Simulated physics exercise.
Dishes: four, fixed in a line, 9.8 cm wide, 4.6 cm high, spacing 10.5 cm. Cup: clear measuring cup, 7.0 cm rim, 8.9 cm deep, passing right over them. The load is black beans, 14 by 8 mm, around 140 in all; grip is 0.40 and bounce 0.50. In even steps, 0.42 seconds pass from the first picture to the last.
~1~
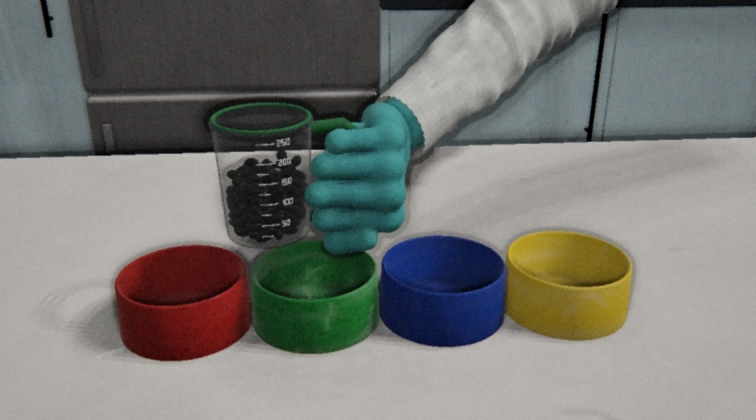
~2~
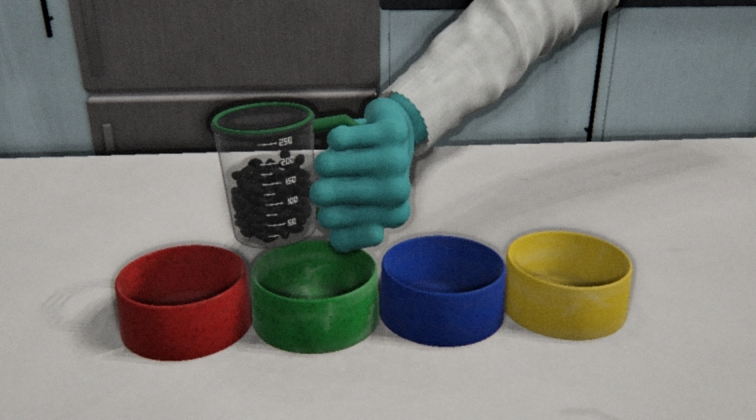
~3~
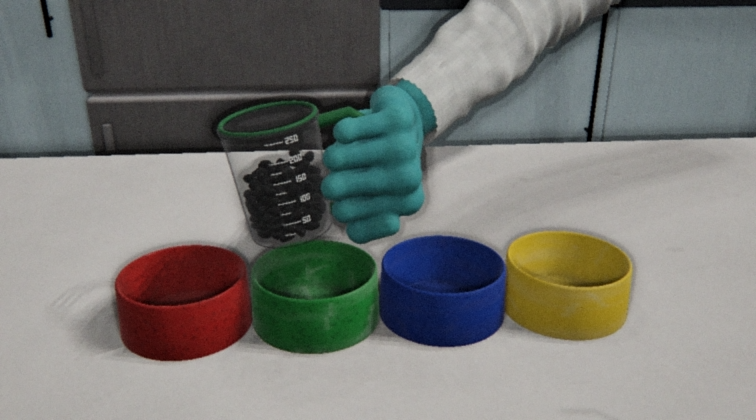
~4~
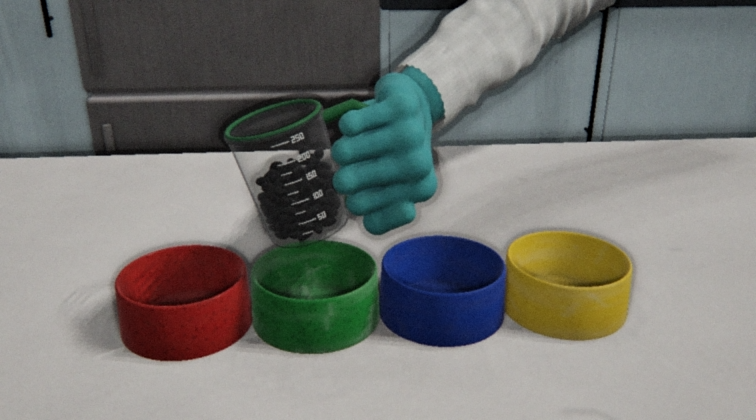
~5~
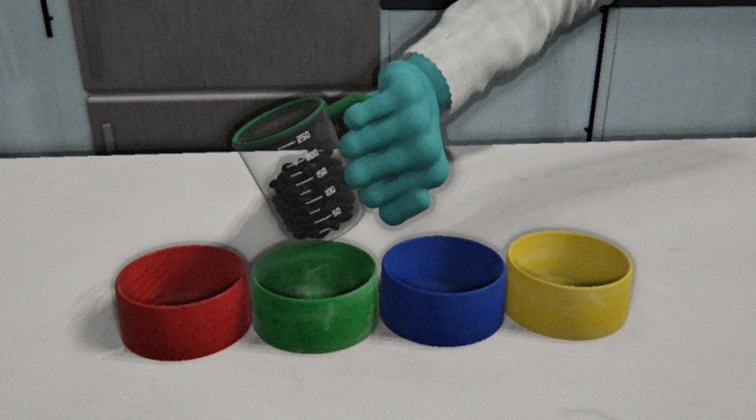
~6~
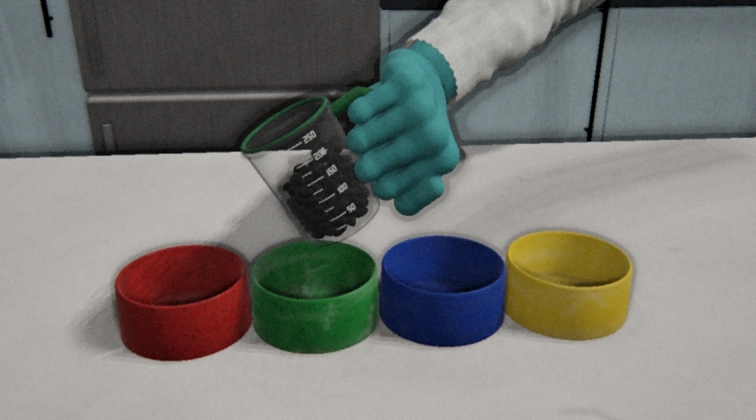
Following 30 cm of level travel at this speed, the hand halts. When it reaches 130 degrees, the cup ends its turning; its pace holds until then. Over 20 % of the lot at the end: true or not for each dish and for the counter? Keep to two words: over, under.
Red: Under, blue: Over, green: Under, yellow: Under, counter: Under.
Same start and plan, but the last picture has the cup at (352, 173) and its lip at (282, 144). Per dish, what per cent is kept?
Kept per dish: Red = 0, blue = 0, green = 0, yellow = 100.
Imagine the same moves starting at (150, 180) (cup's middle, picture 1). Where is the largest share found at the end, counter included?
Result - top receiver is green.
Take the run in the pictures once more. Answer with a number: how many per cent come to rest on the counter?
The share comes to some 0 percent.
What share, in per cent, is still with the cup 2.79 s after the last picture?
Around 0 in a hundred.
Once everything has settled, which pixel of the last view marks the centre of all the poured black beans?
When it all comes to rest, the middle is near (432, 295).
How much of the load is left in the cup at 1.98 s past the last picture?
Roughly 0 %.
Then, 1.19 s after the last picture, tilt 119 degrees; cup holds 60 %, blue 30 %, green 5 %.
Then, 1.98 s after the last picture, tilt 130 degrees; cup holds 0 %, blue 90 %, green 5 %.
Then, 2.79 s after the last picture, tilt 130 degrees; cup holds 0 %, blue 90 %, green 5 %.
In the end, red 0 %, blue 90 %, green 5 %, yellow 0 %, counter 0 %.
